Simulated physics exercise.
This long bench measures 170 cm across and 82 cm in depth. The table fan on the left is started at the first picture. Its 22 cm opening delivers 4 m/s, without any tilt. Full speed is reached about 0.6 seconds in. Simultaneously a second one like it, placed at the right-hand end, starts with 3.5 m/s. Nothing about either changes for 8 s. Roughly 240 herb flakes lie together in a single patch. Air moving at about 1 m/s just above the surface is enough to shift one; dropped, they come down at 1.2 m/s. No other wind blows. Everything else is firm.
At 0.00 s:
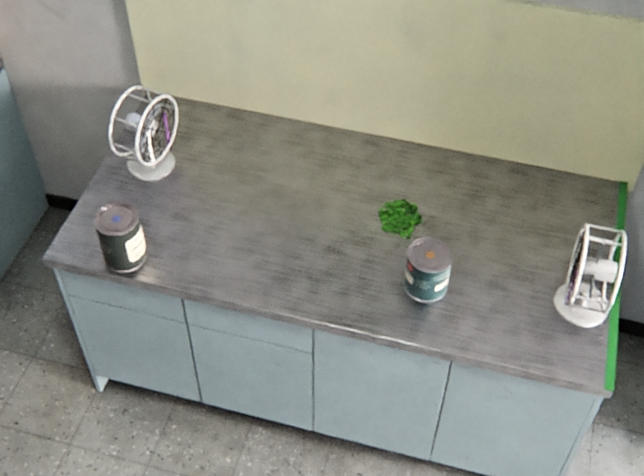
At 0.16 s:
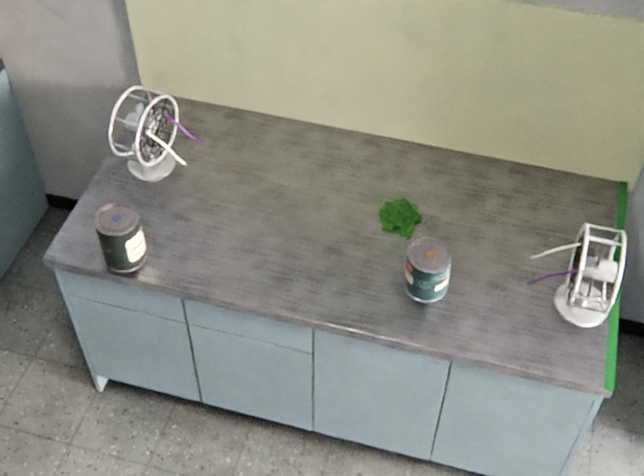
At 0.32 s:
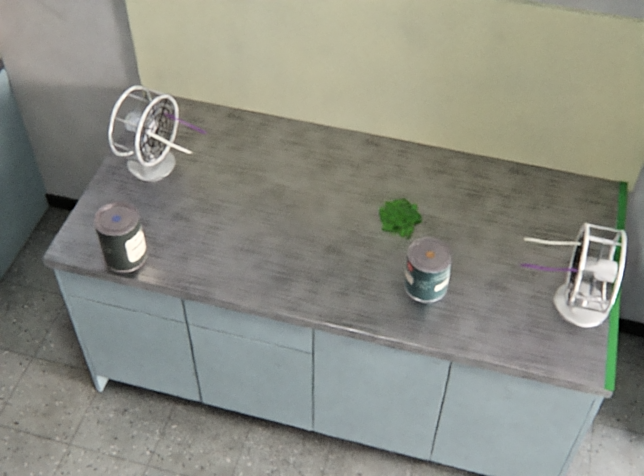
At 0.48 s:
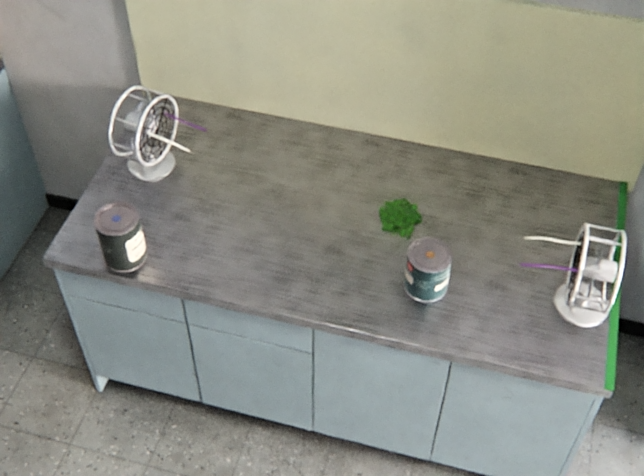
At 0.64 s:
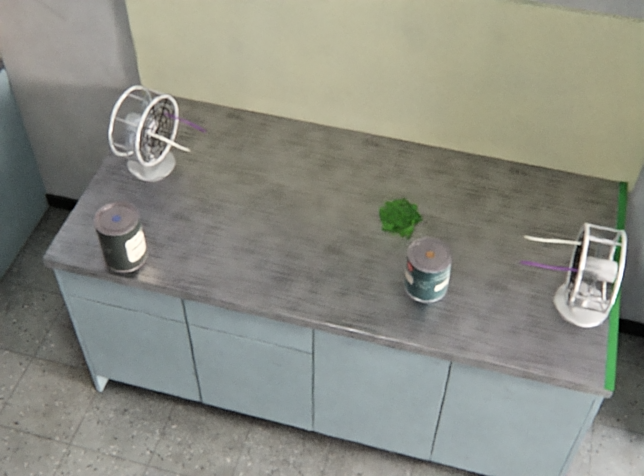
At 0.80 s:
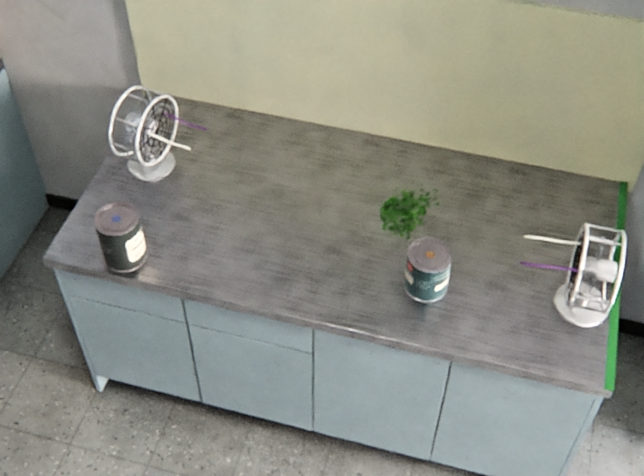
Green herb flakes lying still, then spreading slightly on a grey benchtop between two table fans with ribbons blowing out, beside two tins.
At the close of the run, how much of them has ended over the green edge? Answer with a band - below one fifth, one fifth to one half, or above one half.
The band is above one half.
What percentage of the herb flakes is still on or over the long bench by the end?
I'd say close to 10 percent.
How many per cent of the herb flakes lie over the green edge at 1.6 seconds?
80 per cent, roughly.
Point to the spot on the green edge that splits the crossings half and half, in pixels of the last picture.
Close to pixel (626, 205).
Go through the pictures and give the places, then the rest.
In the first picture, the middle of the herb flakes is near (398, 217), none has stirred yet, the mouth of the table fan is at (144, 126) and that of the second one at (595, 268).
In the second picture, the middle of the herb flakes is near (398, 216), none has stirred yet and the green edge is centred on (621, 277).
In the third picture, the middle of the herb flakes is near (398, 216), none has stirred yet, the top of a tin is at (430, 254) and the top of a tin is at (116, 218).
In the fourth picture, the middle of the herb flakes is near (398, 216) and none has stirred yet.
In the fifth picture, the middle of the herb flakes is near (398, 216) and none has stirred yet.
In the sixth picture, the middle of the herb flakes is near (405, 213), the farthest in sight from the table fan is at (438, 205) and about 60 % have left their places.
After 1.6 s the count stands so, 82 % are over the green edge; the middle of those left on the top is near (432, 146).
After 2.6 s the count stands so, 88 % are over the green edge.
After 4.4 s the count stands so, 88 % are over the green edge.
After 8.0 s, at the end, 90 % are over the green edge.
